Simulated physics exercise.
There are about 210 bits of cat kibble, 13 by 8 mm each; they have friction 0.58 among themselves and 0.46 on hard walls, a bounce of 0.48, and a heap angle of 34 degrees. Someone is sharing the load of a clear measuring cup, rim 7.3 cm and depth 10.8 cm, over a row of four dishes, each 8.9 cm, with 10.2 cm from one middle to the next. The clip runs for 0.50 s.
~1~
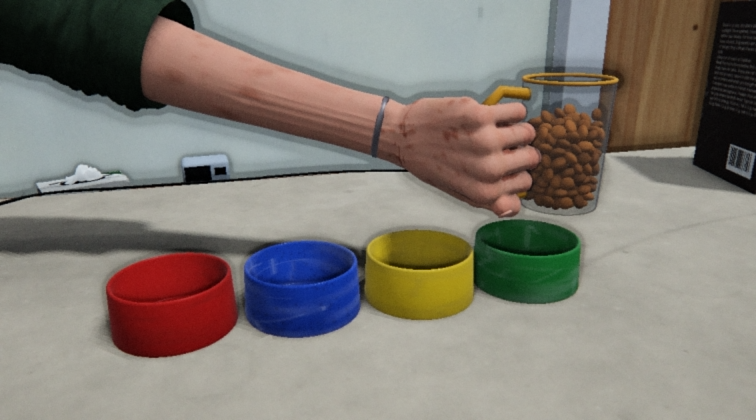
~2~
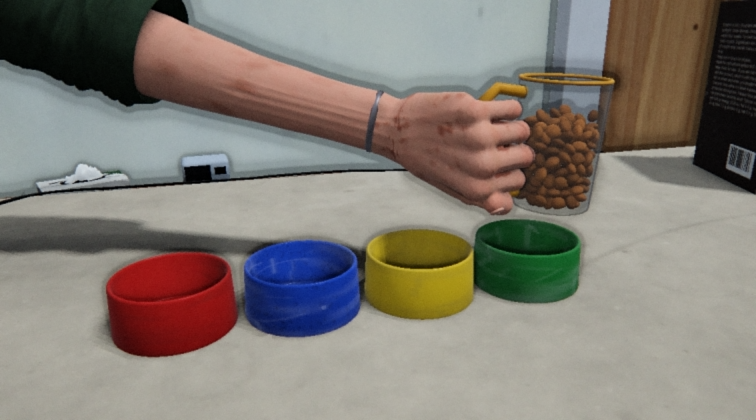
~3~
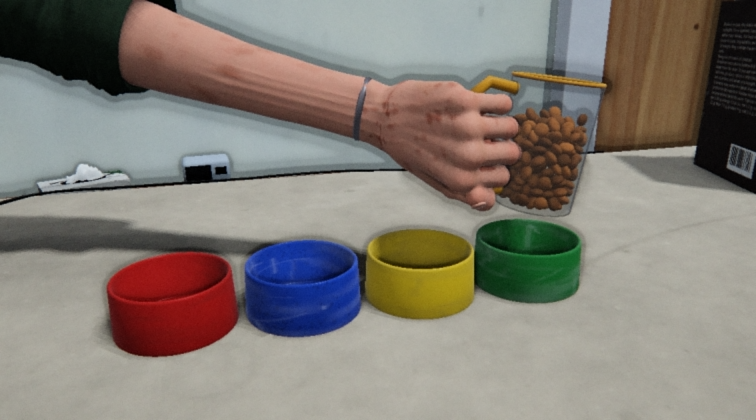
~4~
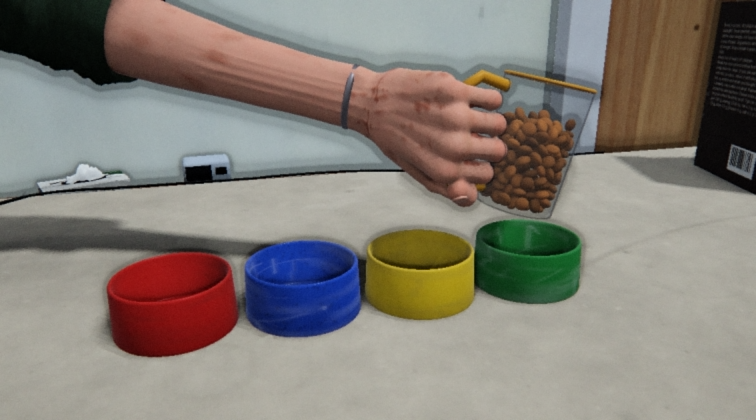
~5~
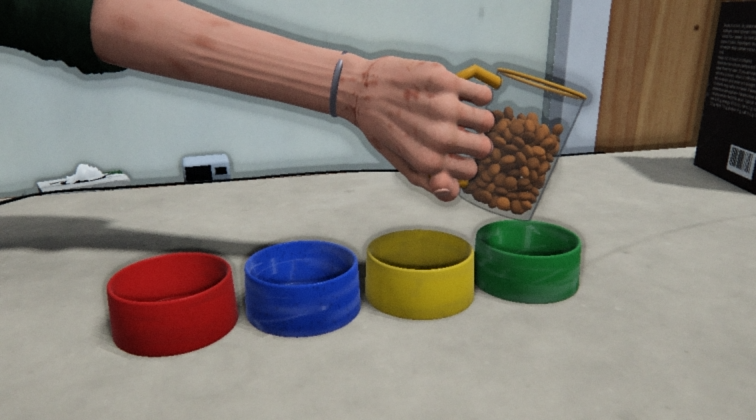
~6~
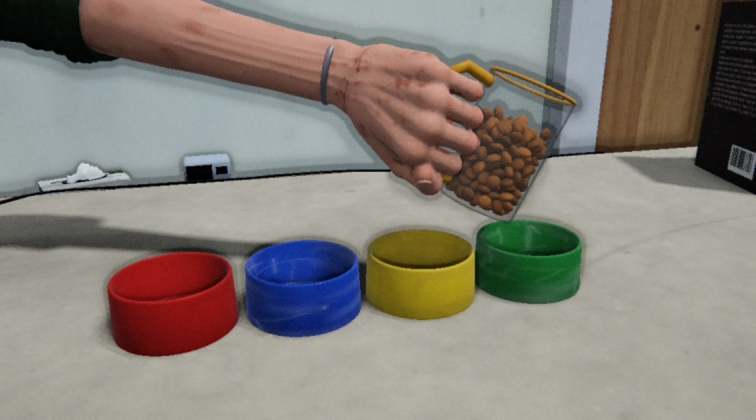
At first, a hand holds a clear cup of small brown pieces nearly upright by its yellow handle, behind a row of red, blue, yellow and green dishes. The hand then draws the cup a short way left while gradually tilting it rightward, the pieces staying inside and the dishes remaining still.
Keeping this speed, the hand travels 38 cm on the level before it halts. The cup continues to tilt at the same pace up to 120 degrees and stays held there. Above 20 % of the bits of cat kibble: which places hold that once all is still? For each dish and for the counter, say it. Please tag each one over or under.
Red - under; blue - over; green - under; yellow - under; counter - under.
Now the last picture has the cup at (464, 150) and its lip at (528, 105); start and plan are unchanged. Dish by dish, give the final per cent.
Dish by dish: Red 90 per cent, blue 0 per cent, green 0 per cent, yellow 0 per cent.
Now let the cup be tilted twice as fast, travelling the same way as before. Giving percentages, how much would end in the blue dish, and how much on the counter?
In that case the blue dish gets 0 while the counter gets 20.
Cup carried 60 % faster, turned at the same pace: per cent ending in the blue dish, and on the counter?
Shares: Blue 0, counter 10.
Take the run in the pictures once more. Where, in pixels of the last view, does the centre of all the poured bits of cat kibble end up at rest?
I'd say roughly (293, 287).
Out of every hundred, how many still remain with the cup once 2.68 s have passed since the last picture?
Somewhere near 0 per cent.
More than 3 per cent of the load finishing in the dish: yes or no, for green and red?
For the green dish, no, it doesn't; for the red dish, yes, it does.
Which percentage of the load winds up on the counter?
Around 10 percent, I'd guess.
Then, 1.14 s after the last picture, tilt 88 degrees; cup holds 100 %.
Then, 1.90 s after the last picture, tilt 120 degrees; cup holds 35 %, blue 60 %, yellow 5 %.
Then, 2.68 s after the last picture, tilt 120 degrees; cup holds 0 %, red 5 %, blue 75 %, yellow 5 %.
In the end, red 5 %, blue 75 %, green 0 %, yellow 5 %, counter 10 %.
